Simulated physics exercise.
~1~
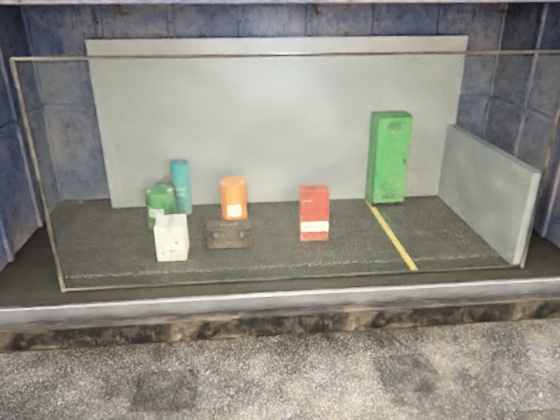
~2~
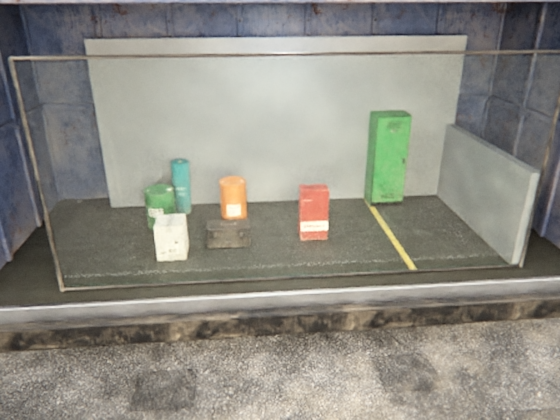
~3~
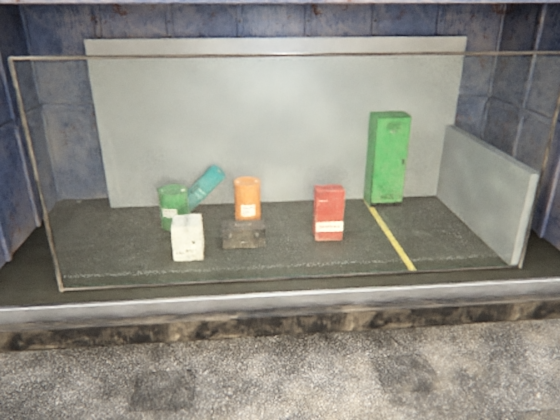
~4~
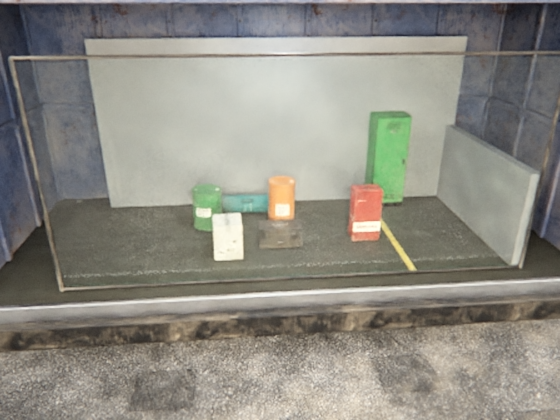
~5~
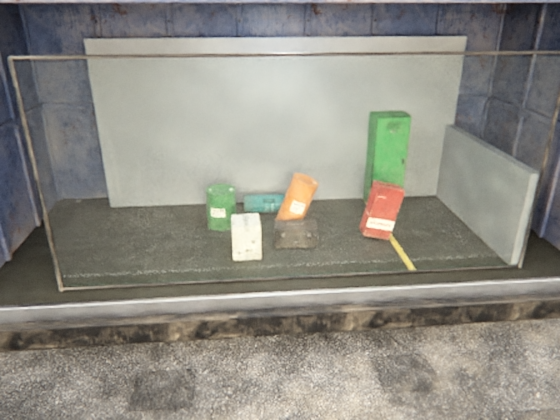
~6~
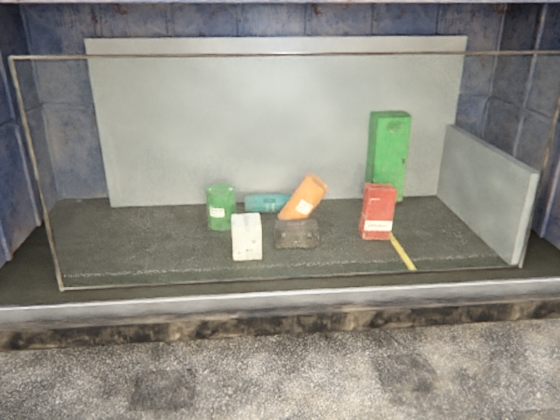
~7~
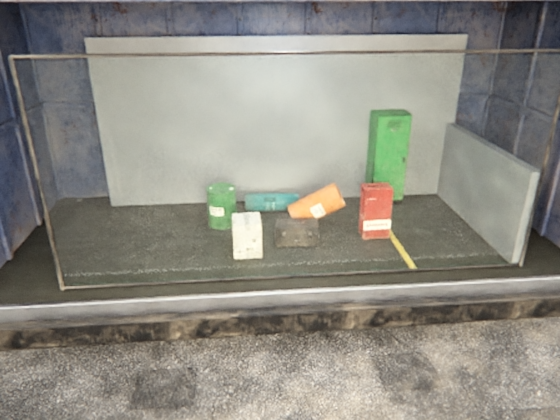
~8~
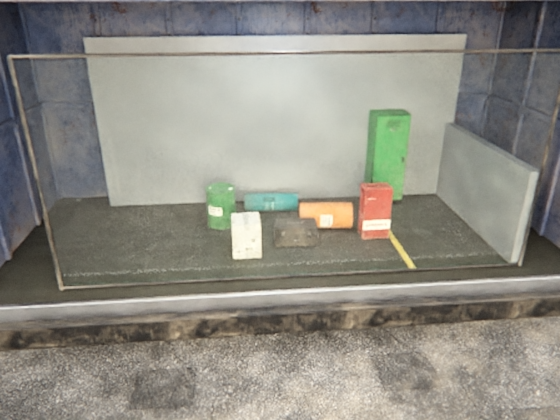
In a van's load bay, loose containers sliding right, teal roll and orange drum toppling, red box tipping briefly then settling upright.
